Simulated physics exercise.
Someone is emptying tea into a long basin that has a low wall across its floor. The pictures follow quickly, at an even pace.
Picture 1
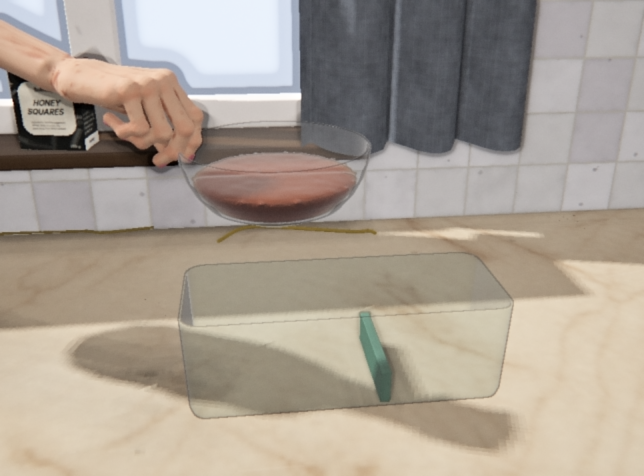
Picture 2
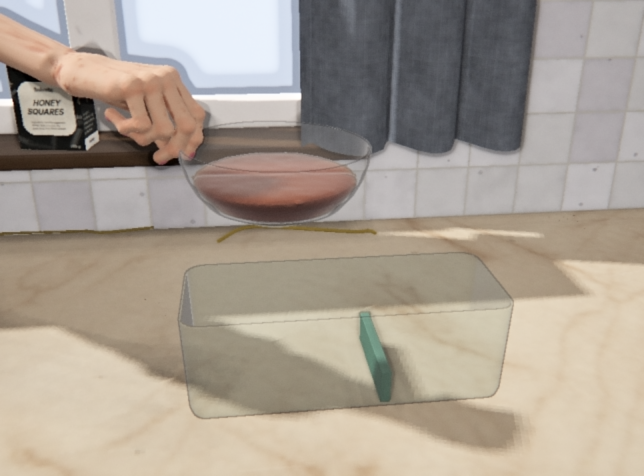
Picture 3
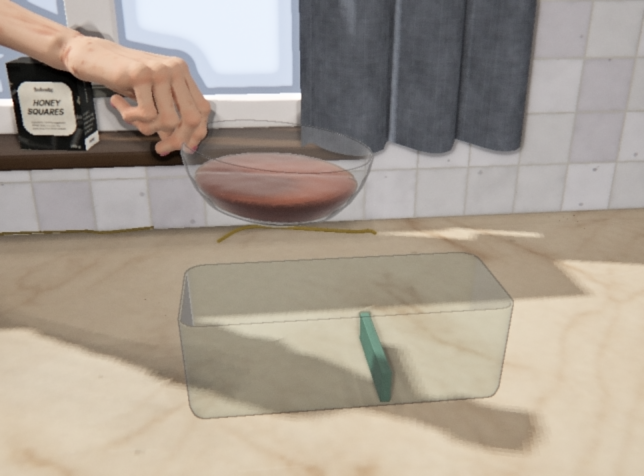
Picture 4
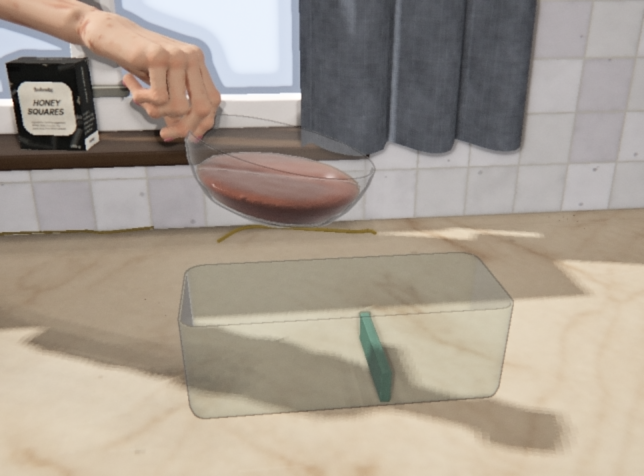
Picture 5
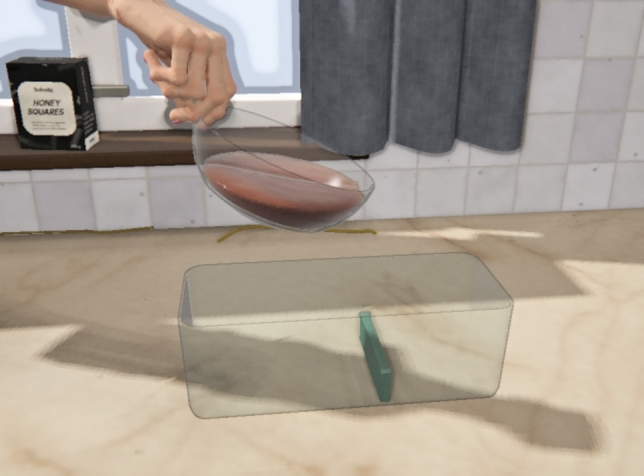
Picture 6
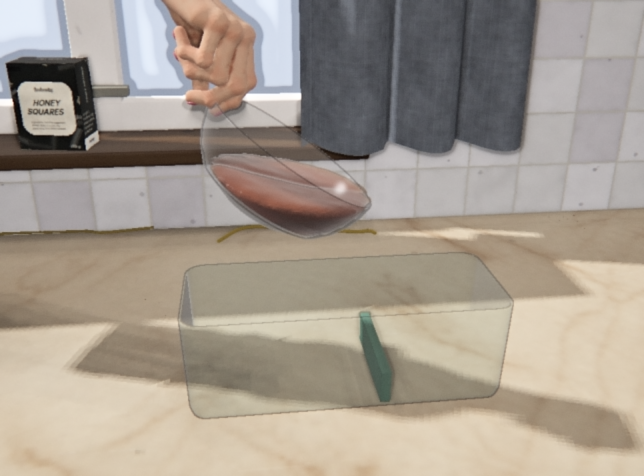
A hand tilts a glass bowl of reddish-brown tea rightward above a long clear basin.
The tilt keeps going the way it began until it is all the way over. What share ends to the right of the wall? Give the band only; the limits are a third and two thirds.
From a third to two thirds.
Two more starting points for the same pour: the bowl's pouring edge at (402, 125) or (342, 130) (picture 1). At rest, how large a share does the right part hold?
Estimate, first then second: 65 per cent and 40 per cent.
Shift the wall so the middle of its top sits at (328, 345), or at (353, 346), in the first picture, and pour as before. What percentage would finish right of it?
In order, some 75 and 65 in a hundred.
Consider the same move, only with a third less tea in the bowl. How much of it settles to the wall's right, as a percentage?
55 per cent or so.
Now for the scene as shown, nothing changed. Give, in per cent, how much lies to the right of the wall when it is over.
Around 50 percent.
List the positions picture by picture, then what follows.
Tilt 0°; pouring edge (368, 143); surface from (191, 176) to (356, 171); the long basin's rim runs from (183, 296) to (494, 279); the wall's top is at (375, 342), in the first frame.
Tilt 2°; pouring edge (369, 145); surface from (192, 174) to (356, 172), in the second frame.
Tilt 6°; pouring edge (370, 153); surface from (193, 171) to (357, 175), in the third frame.
Tilt 14°; pouring edge (372, 165); surface from (196, 167) to (359, 180), in the fourth frame.
Tilt 24°; pouring edge (372, 181); surface from (201, 163) to (359, 185), in the fifth frame.
Tilt 35°; pouring edge (368, 199); surface from (210, 162) to (366, 190), in the sixth frame.
A moment on, the bowl is tipped right over and 4 per cent is still to pour, 18 is left of the wall and 52 right of it.
Next, the bowl is tipped right over and 0 per cent is still to pour, 33 is left of the wall and 46 right of it.
Then the bowl is tipped right over and 1 per cent is still to pour, 37 is left of the wall and 53 right of it.
Later the bowl is tipped right over and 0 per cent is still to pour, 44 is left of the wall and 50 right of it.
Finally, 45 per cent lies left of the wall, 50 right of it and 6 outside.
